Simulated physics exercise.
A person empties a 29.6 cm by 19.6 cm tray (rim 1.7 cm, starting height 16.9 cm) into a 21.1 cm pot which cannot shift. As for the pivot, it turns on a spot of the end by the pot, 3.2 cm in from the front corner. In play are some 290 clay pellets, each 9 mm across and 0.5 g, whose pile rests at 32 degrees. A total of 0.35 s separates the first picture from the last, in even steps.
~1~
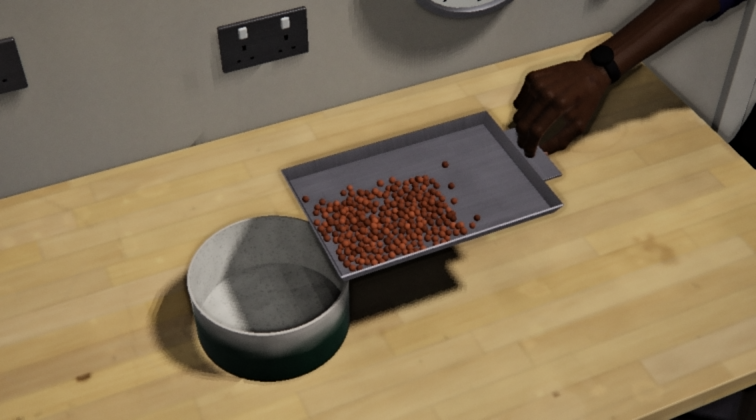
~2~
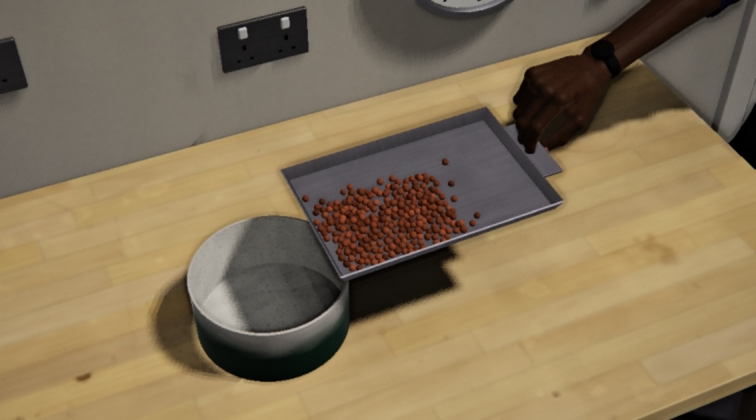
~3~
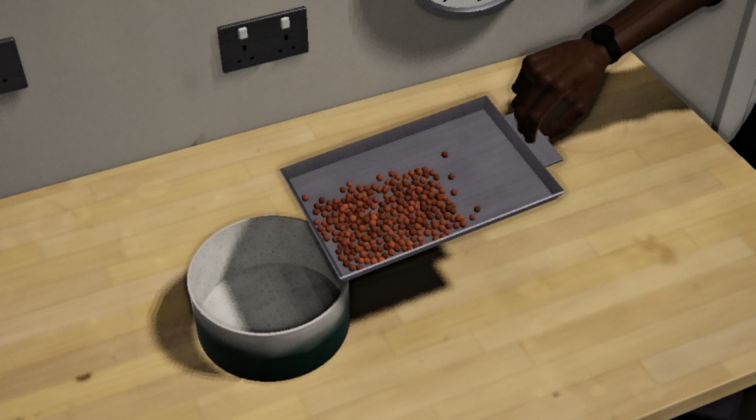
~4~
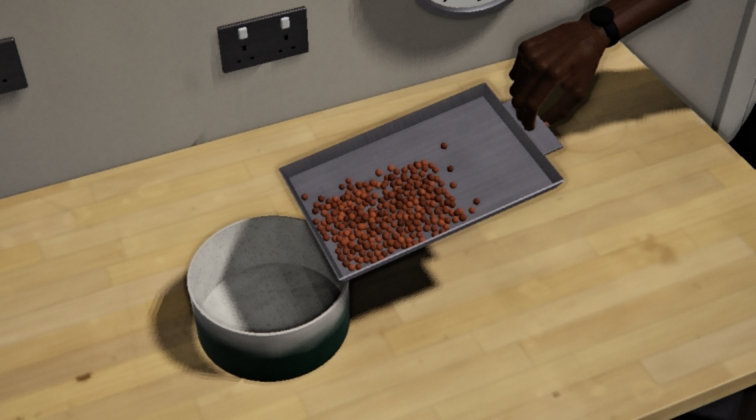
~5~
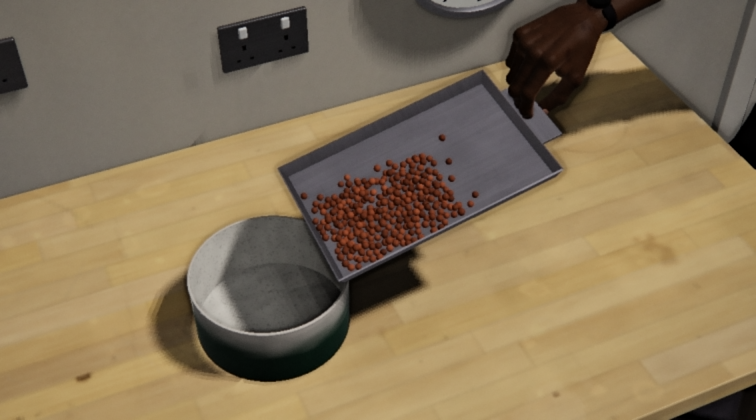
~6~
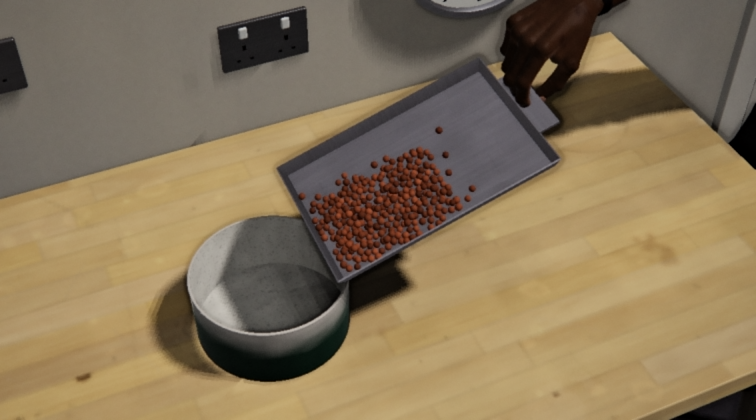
A shallow grey tray holding a heap of reddish-brown pellets sits above a pale wooden worktop, seen from a raised, fixed viewpoint. A round pot, whitish above and dark green below, stands at its left end, with black sockets on the grey wall behind and a dark-banded wrist at right. The hand steadily raises the tray's right end, tilting it towards the pot while the pellets stay heaped.
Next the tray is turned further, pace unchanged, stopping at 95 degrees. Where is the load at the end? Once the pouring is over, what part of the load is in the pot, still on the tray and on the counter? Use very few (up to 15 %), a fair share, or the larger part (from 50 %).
Pot: The larger part, left on the tray: Very few, counter: A fair share.
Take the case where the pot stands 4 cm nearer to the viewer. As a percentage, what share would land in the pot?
Share in pot: Approx. 95 %.
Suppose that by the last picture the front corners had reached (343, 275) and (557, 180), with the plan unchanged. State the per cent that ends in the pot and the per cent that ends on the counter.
Per cent by place - pot 20, counter 80.
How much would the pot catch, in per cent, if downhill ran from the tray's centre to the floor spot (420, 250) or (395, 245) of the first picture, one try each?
About 0 per cent on the first try and 5 per cent on the second.
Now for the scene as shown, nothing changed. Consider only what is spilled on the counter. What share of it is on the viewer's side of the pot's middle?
Estimate: Close to 100 per cent of the pieces.
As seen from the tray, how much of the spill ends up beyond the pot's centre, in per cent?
That works out to about 60 percent.
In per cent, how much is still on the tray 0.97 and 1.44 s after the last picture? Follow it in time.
In order, near 65 and near 0.
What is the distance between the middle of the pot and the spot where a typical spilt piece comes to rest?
About 18 cm from the centre.
Then, 0.58 s after the last picture, tilt 54 degrees; the tray holds 100 %, the pot 0 %.
Then, 0.97 s after the last picture, tilt 79 degrees; the tray holds 65 %, the pot 10 %.
Then, 1.44 s after the last picture, tilt 95 degrees; the tray holds 0 %, the pot 70 %.
In the end, pot 70 %, tray 0 %, counter 30 %.
